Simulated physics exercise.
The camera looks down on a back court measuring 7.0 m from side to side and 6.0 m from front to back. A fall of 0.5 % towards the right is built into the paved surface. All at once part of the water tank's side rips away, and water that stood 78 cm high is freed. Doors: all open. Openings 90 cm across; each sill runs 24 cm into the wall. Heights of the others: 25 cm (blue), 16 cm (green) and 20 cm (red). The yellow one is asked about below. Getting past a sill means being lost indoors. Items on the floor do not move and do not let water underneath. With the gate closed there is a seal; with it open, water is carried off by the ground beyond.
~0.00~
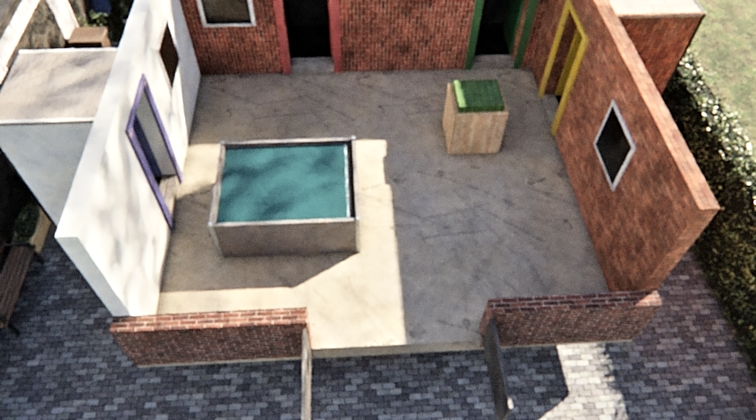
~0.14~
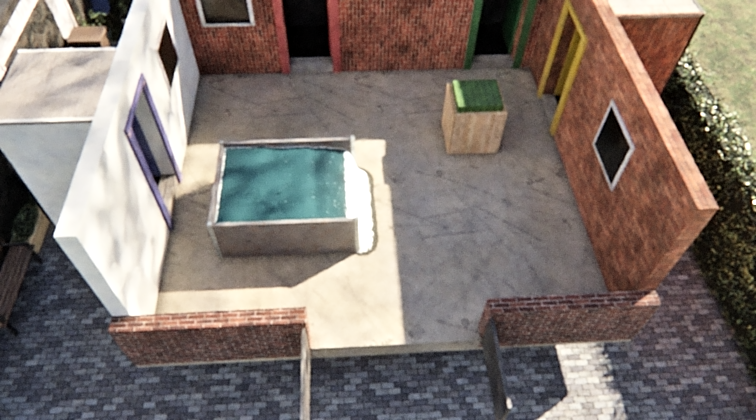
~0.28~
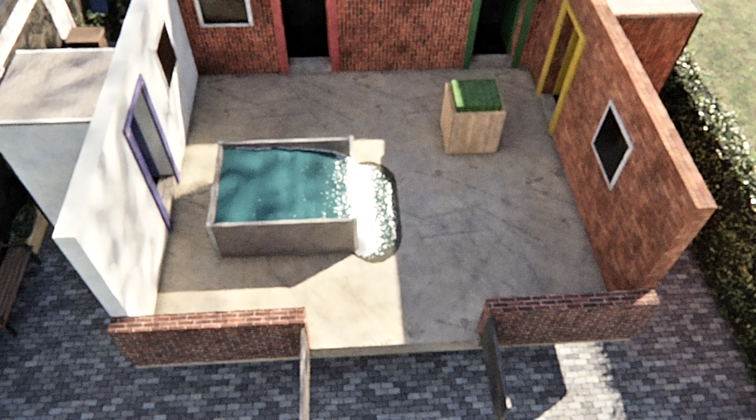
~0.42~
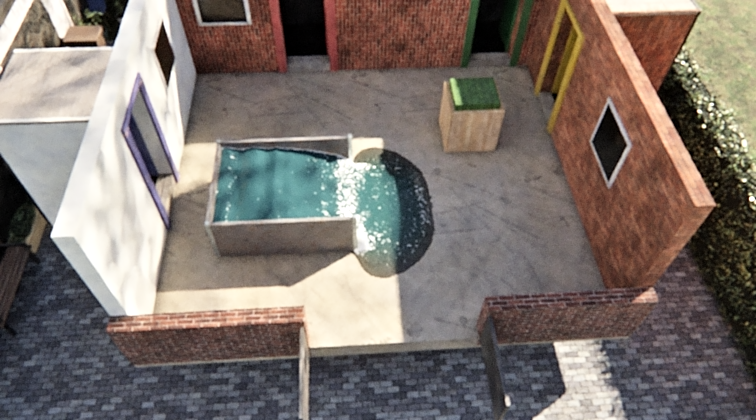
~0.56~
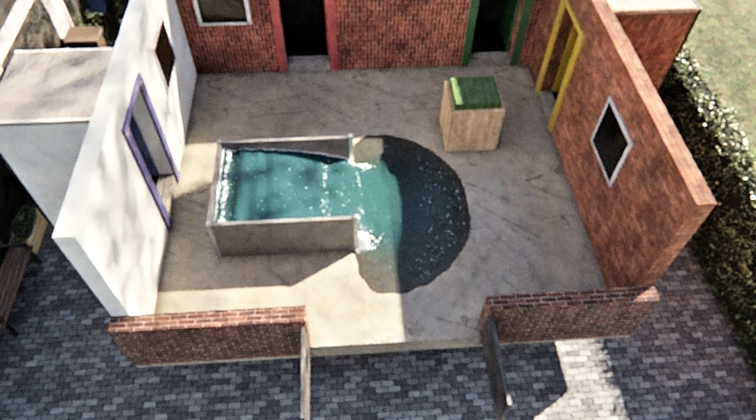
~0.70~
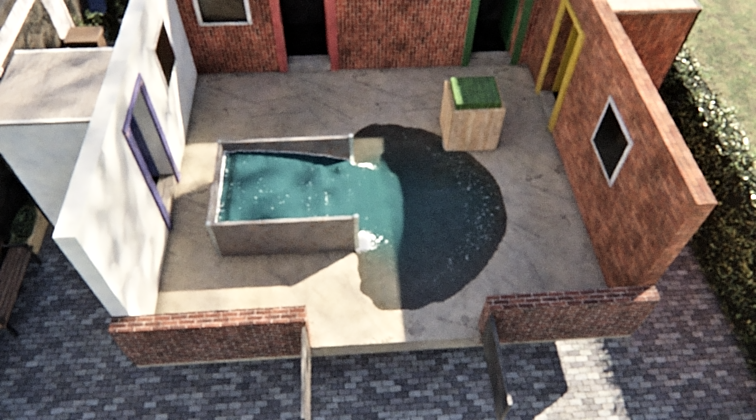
Teal water bursting from the right side of a raised tank in a brick-walled courtyard, spreading in a dark, widening pool across the paving.
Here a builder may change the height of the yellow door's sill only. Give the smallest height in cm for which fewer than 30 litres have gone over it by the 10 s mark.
About 8 cm.
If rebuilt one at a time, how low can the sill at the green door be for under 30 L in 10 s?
At green, about 15 cm.
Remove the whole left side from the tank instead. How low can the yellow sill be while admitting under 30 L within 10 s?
Roughly 8.5 cm.
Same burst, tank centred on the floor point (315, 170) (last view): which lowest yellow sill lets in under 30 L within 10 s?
Roughly 11.5 cm is needed.
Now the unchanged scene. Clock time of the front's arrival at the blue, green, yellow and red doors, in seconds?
Blue 8.5 s, green 2.2 s, yellow 1.6 s, red 3.2 s.
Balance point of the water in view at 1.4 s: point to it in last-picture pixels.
Centre of mass: About (370, 206) px.
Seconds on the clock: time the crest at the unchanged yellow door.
At roughly 7.0 s.
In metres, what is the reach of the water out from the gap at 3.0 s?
Near 5.2 metres, give or take.
After 1.4 s water covers 35 % of the floor, deepest (30 cm) near (364, 221); it has not reached the yellow door.
After 3.0 s water covers 50 % of the floor, deepest (34 cm) near (581, 237); 12 cm at the yellow door, 1 litre in over its 12 cm sill.
After 10.0 s water covers 100 % of the floor, deepest (12 cm) near (213, 237); 7 cm at the yellow door, 4 litres in over its 12 cm sill.
At the yellow door as built, the water arrived by 1.7 s and peaked near 13 cm at 7.0 s.
Run again over the same 10 s with other heights there, 43 litres in over 7 cm, 15 litres over 9.5 cm. The limit of 30 litres is kept from about 8 cm up.
